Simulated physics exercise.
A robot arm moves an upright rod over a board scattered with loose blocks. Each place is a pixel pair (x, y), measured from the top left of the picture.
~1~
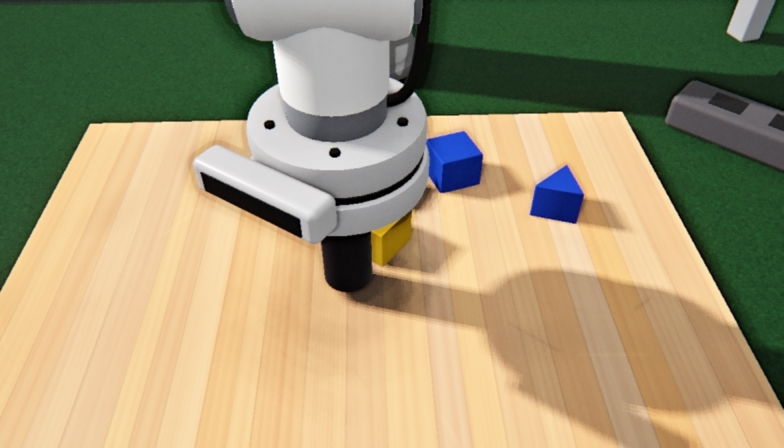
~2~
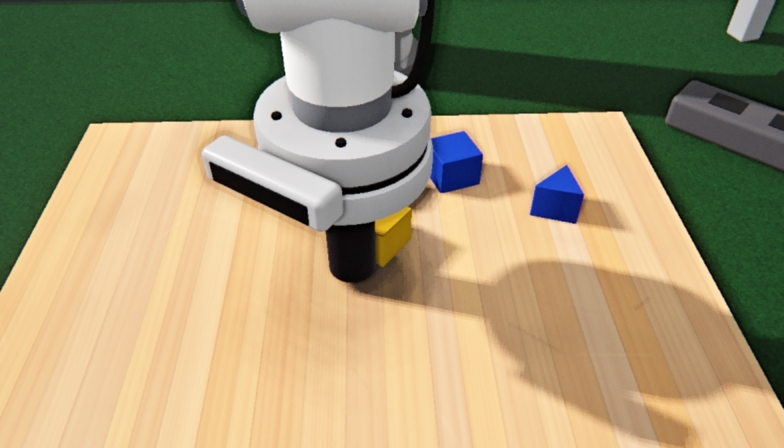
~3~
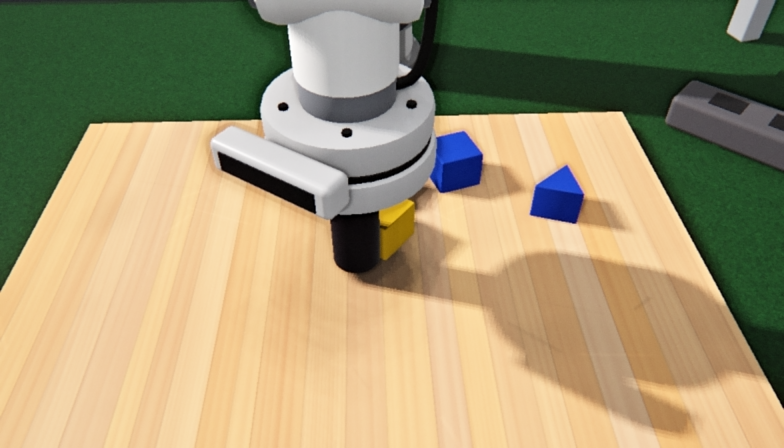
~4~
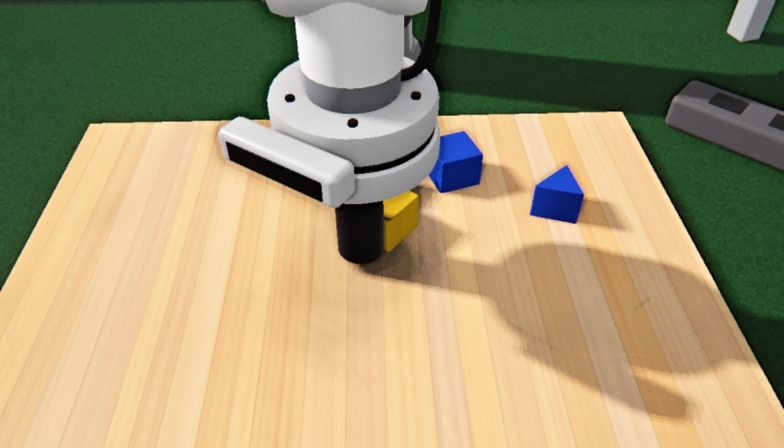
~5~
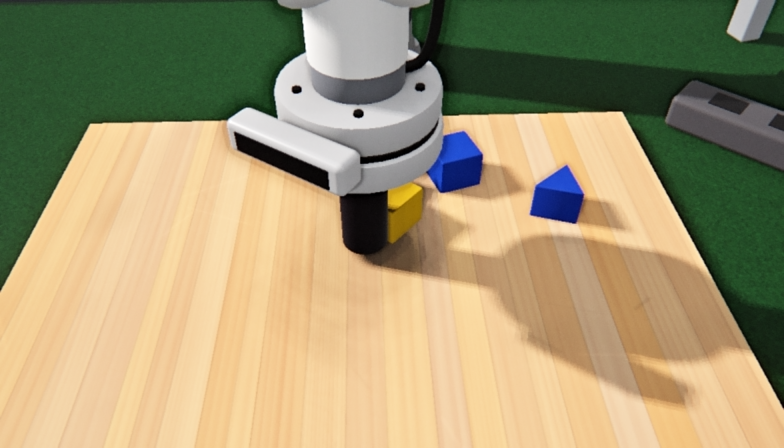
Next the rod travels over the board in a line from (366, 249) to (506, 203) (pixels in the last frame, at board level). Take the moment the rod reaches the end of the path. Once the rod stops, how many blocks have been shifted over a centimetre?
I'd say one block gets moved.
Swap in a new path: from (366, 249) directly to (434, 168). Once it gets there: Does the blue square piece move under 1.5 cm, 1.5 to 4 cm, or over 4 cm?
Goes over 4 cm.
On the path given first. One third of the way, rod (416, 224); yellow square piece (414, 172), turned 55° anticlockwise.
Two thirds of the way, rod (464, 208); yellow square piece (416, 169), turned 65° anticlockwise.
At the end, rod (508, 193); yellow square piece (416, 169), turned 65° anticlockwise; blue triangle still.
